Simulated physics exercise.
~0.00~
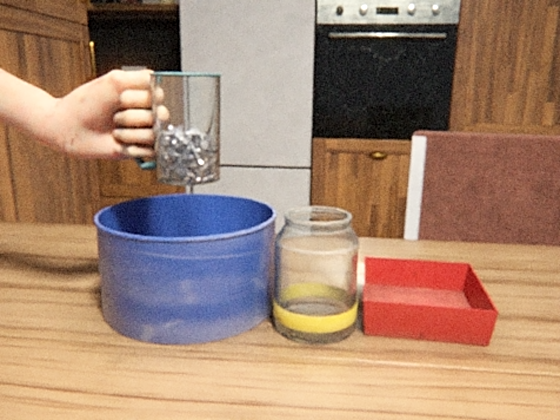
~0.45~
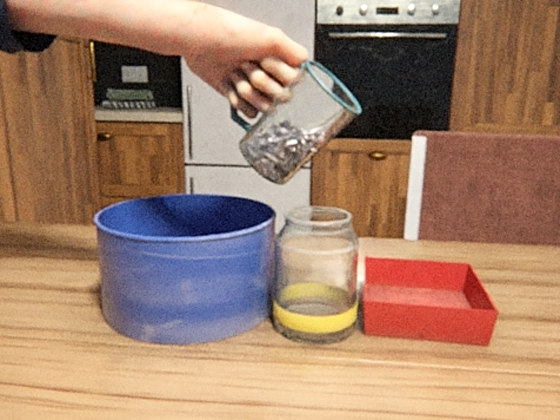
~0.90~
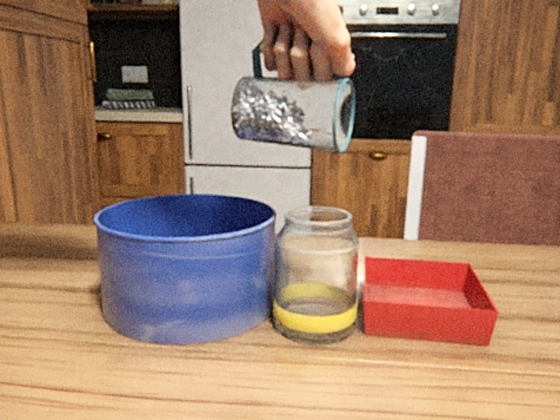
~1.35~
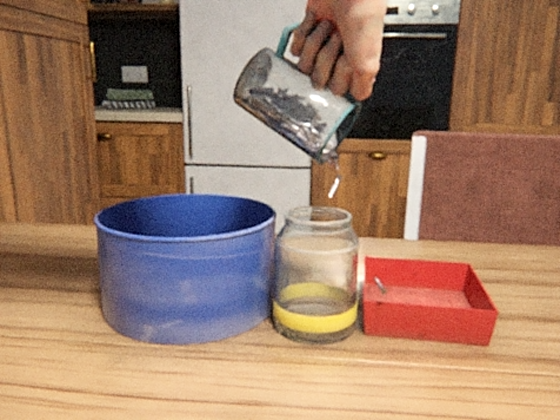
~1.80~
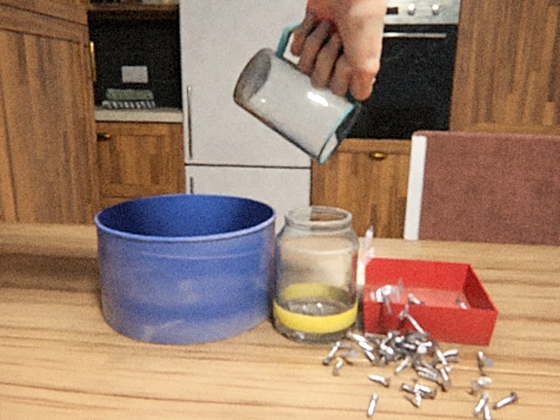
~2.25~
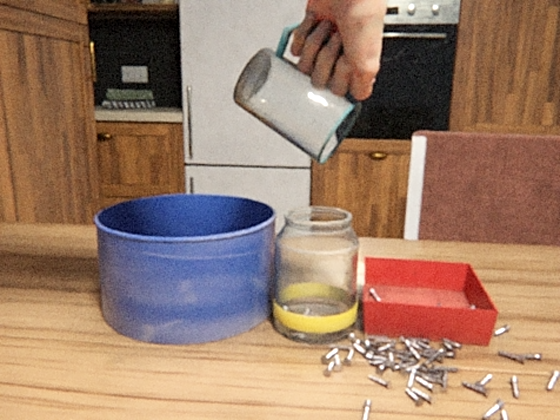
A hand moving a glass mug of screws rightward and tipping it, spilling them beside a jar, some into a red tin, many across the table.
